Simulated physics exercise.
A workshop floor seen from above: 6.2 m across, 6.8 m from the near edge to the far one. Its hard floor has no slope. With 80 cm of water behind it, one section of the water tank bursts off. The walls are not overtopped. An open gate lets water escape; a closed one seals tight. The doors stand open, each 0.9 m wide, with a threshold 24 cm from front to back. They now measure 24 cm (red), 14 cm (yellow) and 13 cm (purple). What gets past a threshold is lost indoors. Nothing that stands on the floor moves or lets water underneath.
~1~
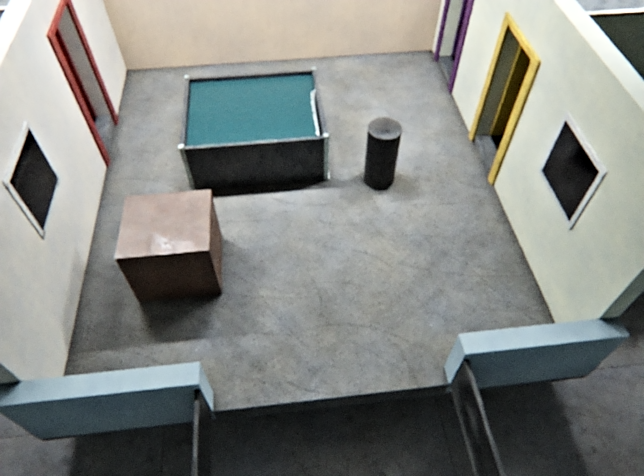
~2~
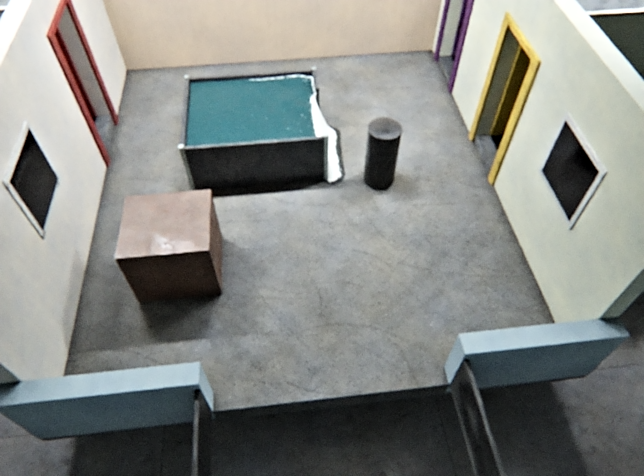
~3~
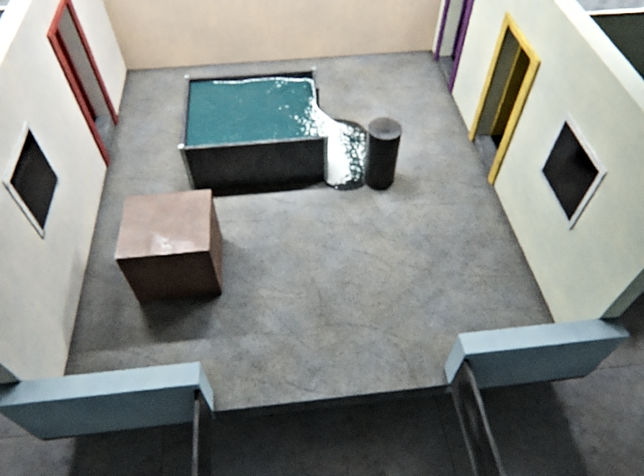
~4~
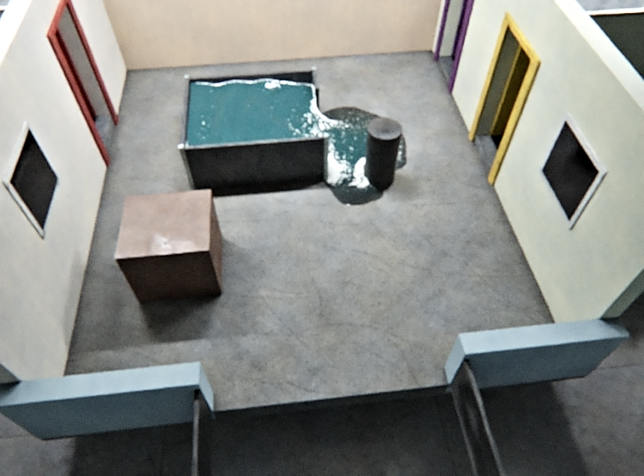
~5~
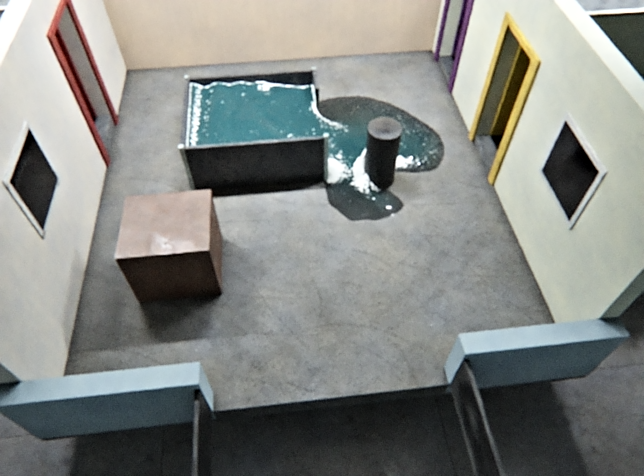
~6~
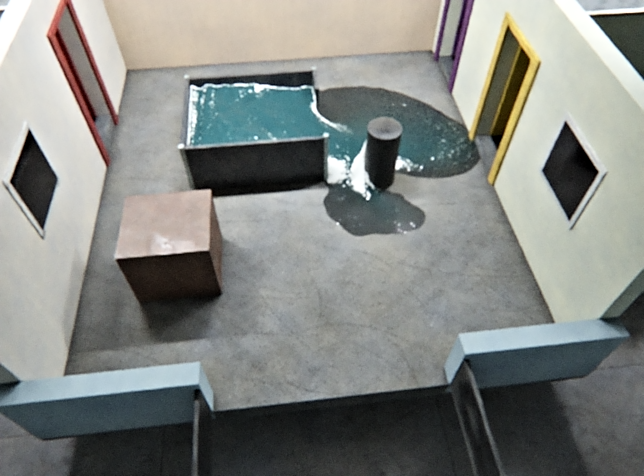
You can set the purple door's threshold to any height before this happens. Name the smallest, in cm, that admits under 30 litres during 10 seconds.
About 16 cm.
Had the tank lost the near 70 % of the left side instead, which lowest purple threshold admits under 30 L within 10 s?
Some 8.5 cm.
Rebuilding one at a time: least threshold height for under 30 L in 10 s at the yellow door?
Roughly 30 cm at yellow.
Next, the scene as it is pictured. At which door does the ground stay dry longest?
Last comes the red one.
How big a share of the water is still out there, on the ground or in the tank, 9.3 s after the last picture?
Roughly 76 in a hundred.
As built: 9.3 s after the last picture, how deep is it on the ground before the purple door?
Some 7.0 cm.
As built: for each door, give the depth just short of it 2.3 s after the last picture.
Depths in cm: Red 0, yellow 22, purple 19.
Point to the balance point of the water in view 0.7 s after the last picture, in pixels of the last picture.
Around (316, 149).
Then, 0.7 s after the last picture water covers 30 % of the floor, deepest (54 cm) near (362, 172); 14 cm at the purple door, 0 litres in over its 13 cm threshold.
Then, 2.3 s after the last picture water covers 55 % of the floor, deepest (35 cm) near (422, 54); 19 cm at the purple door, 22 litres in over its 13 cm threshold.
Then, 9.3 s after the last picture water covers 100 % of the floor, deepest (10 cm) near (58, 408); 7 cm at the purple door, 63 litres in over its 13 cm threshold.
At the purple door as built, the water peaked near 20 cm, 2.5 s after the last picture.
With a threshold of 13 cm, 64 litres would have come in within the 10 s; with 20.5 cm, 10 litres. So under 30 litres takes about 16 cm.
